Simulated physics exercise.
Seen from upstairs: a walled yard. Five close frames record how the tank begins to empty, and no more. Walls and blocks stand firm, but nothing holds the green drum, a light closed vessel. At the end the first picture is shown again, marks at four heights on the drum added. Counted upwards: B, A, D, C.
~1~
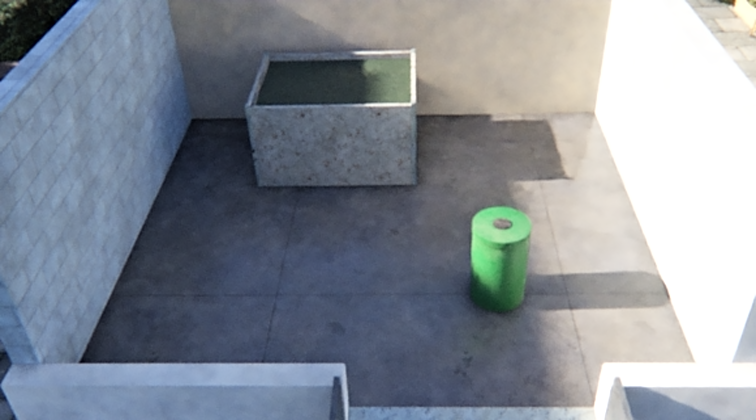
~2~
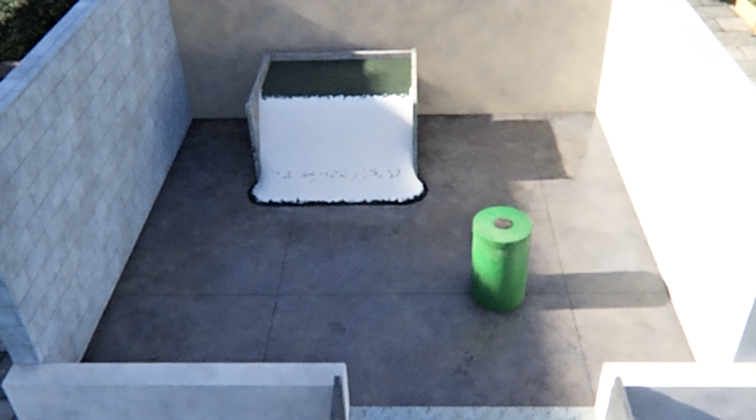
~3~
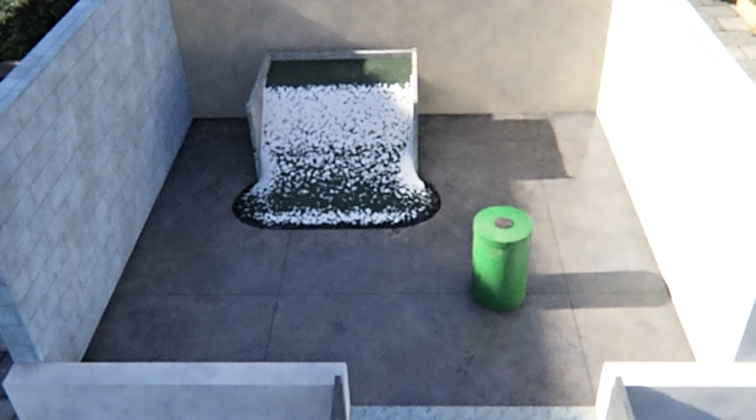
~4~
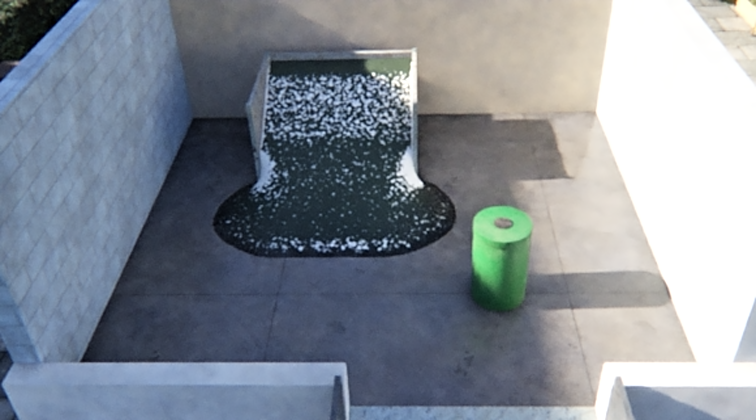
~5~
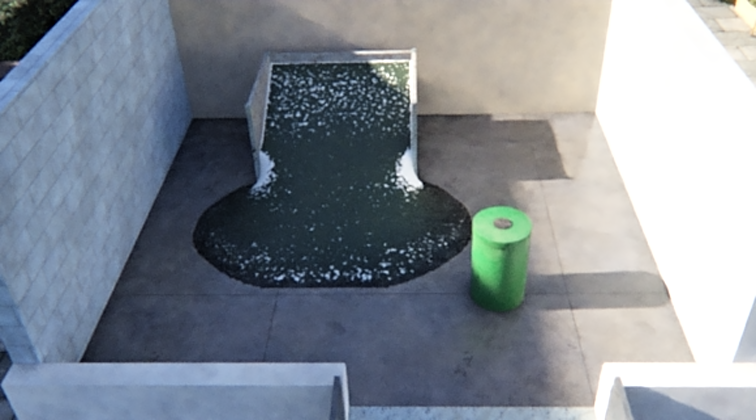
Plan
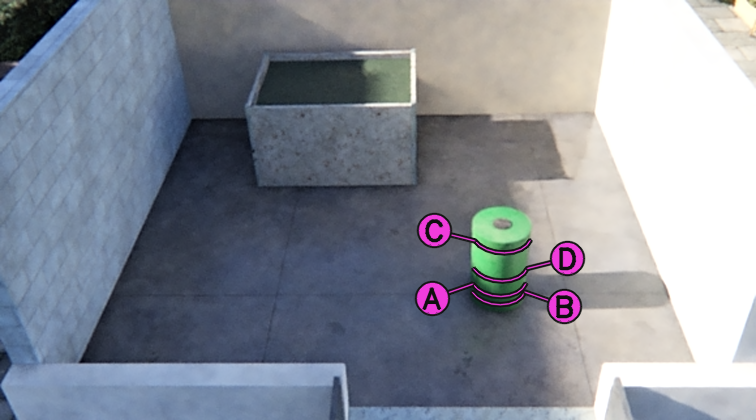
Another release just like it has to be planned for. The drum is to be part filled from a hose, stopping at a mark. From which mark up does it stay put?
That is mark D.
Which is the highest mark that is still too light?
That is mark A.
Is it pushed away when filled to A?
Yes, it does.
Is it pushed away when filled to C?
No, not at all.
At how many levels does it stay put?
Two of them.
In magenta, A at (501, 296); B at (500, 304); C at (504, 252); D at (502, 281); from the bottom up B, A, D, C.
With A, it is pushed about its own width away.
With B, it is pushed about 3 times its own width away.
With C, it does not move.
With D, it does not move.
